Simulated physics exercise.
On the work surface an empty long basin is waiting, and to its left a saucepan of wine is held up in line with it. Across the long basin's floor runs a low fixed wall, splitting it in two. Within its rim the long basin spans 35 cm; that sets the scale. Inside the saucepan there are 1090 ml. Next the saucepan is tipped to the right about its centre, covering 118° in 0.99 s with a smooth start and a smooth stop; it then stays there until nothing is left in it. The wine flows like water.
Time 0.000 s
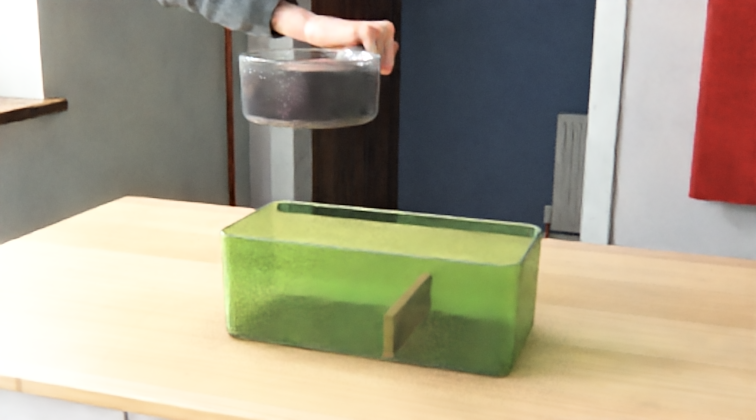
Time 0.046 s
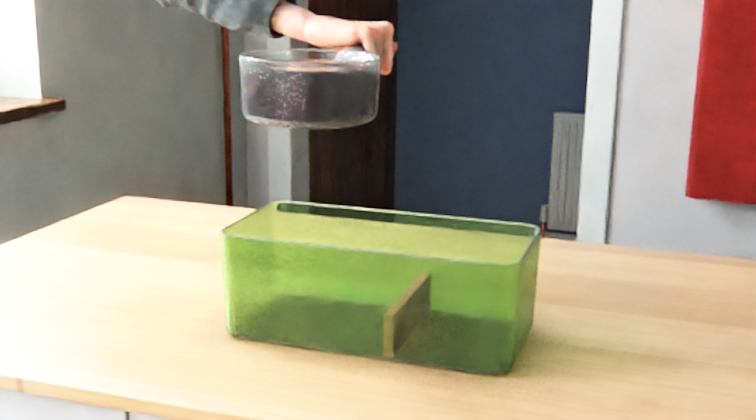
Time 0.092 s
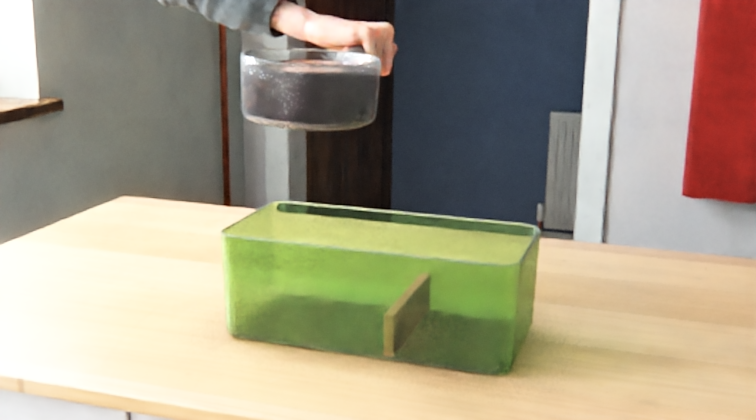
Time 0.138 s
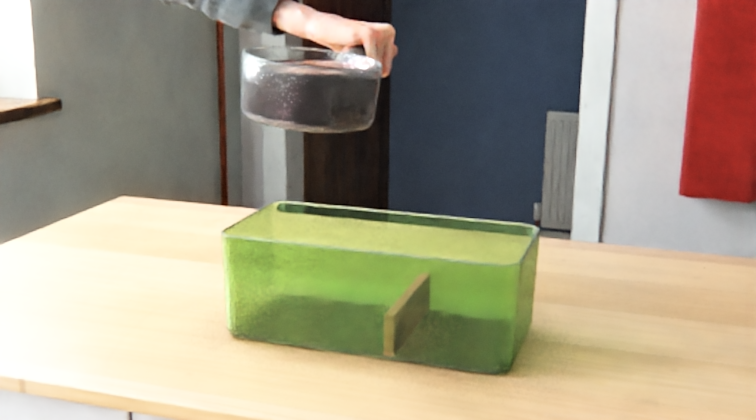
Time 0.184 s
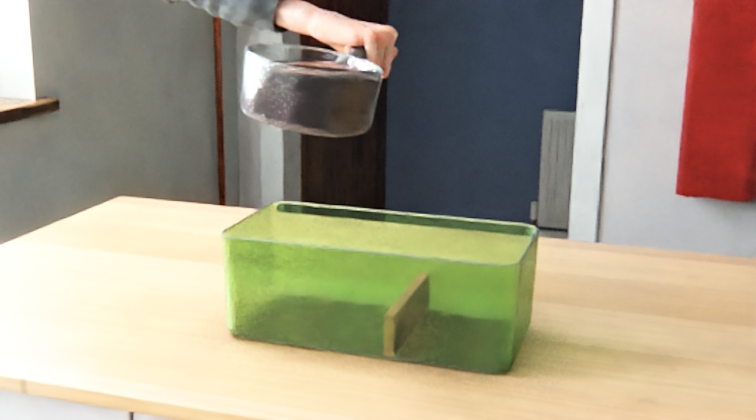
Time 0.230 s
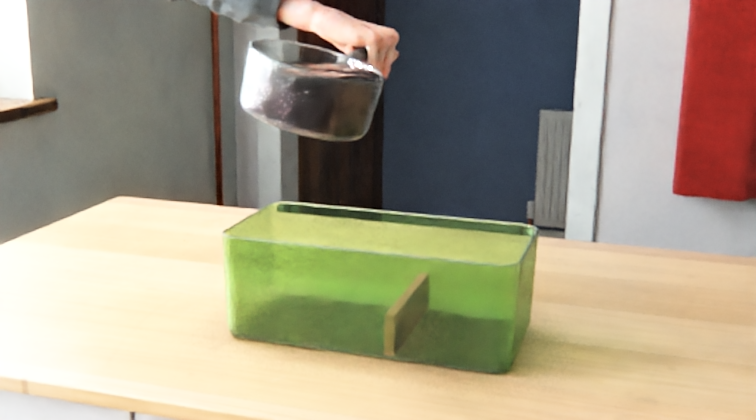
On a wooden table stands a long green see-through basin with a low dividing wall inside, while above it a hand holds a clear pan of dark liquid and slowly tilts it a little to the right.
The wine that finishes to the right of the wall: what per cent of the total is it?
It is about 64 per cent of the total.
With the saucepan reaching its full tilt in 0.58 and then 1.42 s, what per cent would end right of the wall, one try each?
45 and 70 %.
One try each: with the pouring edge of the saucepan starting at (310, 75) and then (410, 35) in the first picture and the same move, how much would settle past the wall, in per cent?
5 per cent first, 75 per cent second.
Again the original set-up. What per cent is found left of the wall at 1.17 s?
Around 36 in a hundred.
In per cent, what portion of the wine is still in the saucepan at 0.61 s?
36 %.
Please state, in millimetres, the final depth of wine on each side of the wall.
Left 12 mm, right 32 mm.
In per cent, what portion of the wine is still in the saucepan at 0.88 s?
3 %.
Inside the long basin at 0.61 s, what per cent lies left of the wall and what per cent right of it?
Lab note: Left near 2 %, right near 18.
By 0.61 s the tilt is 80° and 35 per cent is still to pour, 2 is left of the wall and 19 right of it.
By 0.88 s the tilt is 115° and 3 per cent is still to pour, 25 is left of the wall and 65 right of it.
By 1.17 s the tilt is 118° and 0 per cent is still to pour, 35 is left of the wall and 64 right of it.
By 1.49 s the tilt is 118° and 0 per cent is still to pour, 35 is left of the wall and 64 right of it.
At rest 35 per cent lies left of the wall, 64 right of it and 1 outside.
